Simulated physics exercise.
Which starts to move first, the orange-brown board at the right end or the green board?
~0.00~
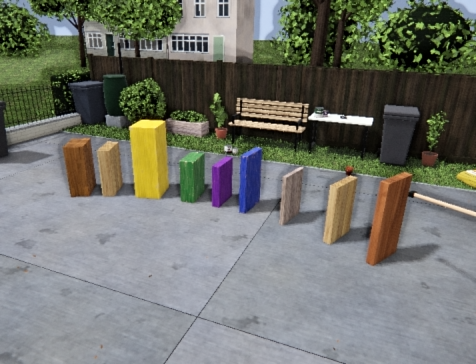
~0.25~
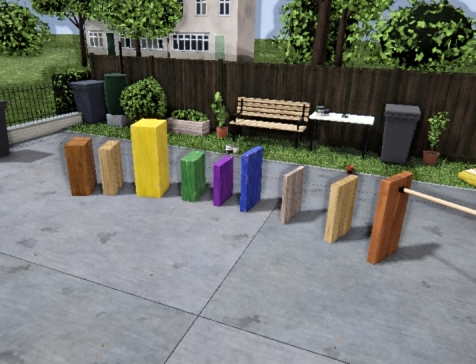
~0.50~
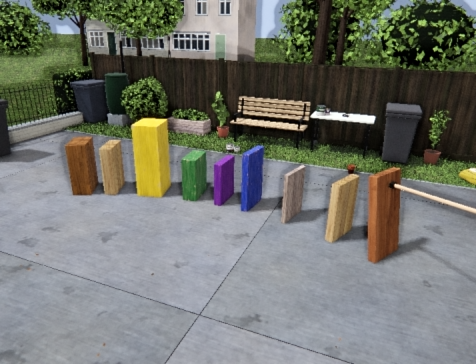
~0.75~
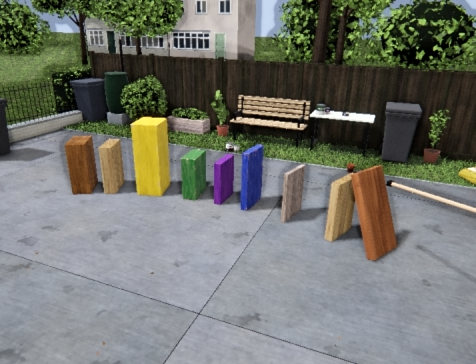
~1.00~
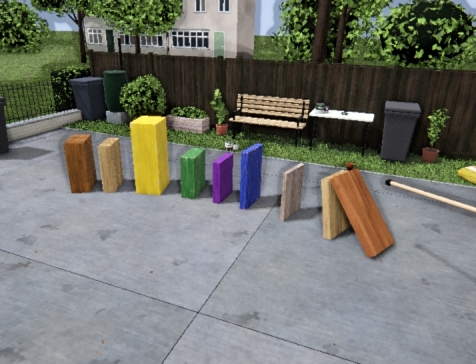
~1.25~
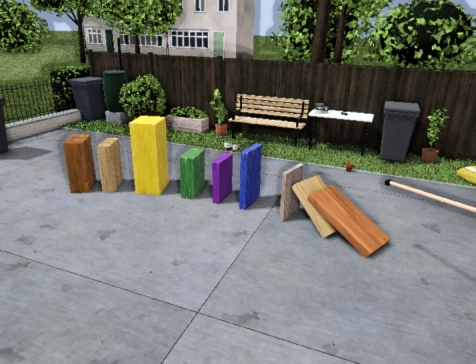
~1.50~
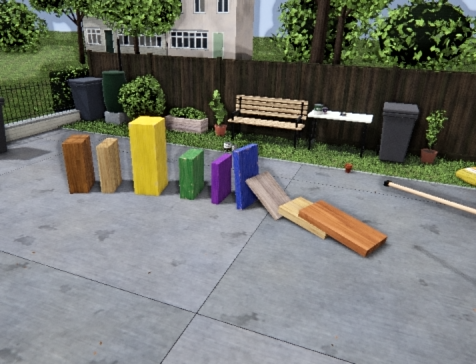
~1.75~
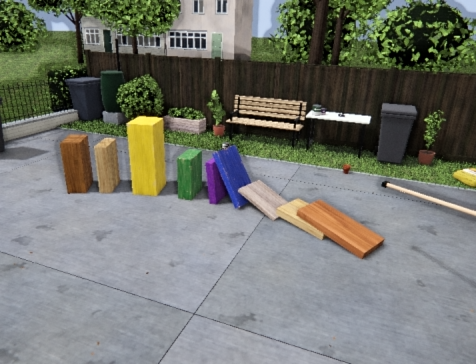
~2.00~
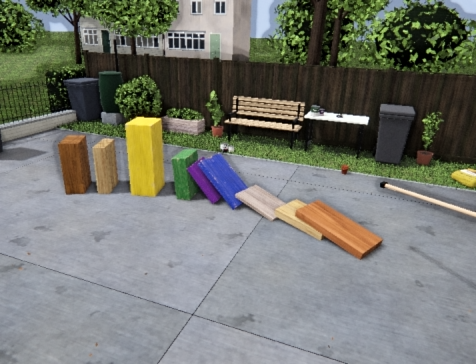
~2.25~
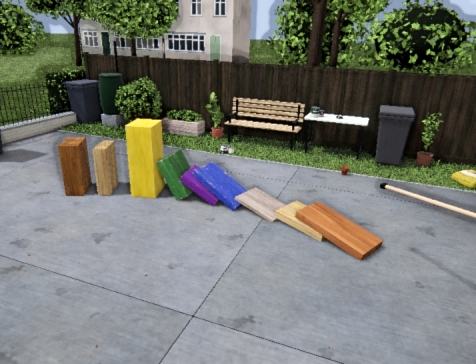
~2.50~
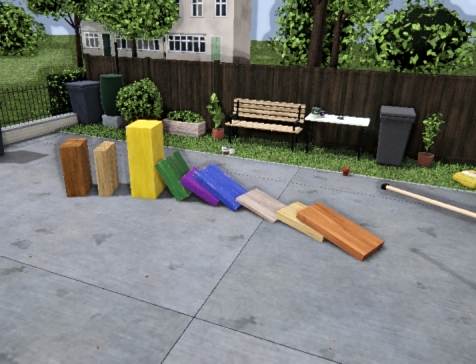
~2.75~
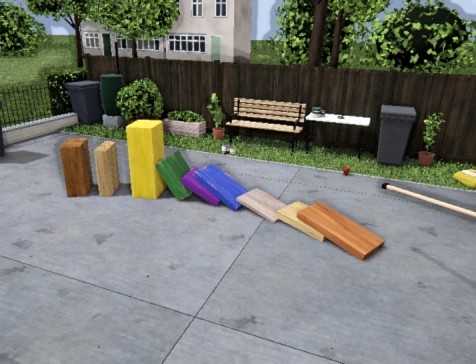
The orange-brown board at the right end starts to move first, tipping left by the pole. The green board only tilts later, after the blue and purple boards have begun to topple.
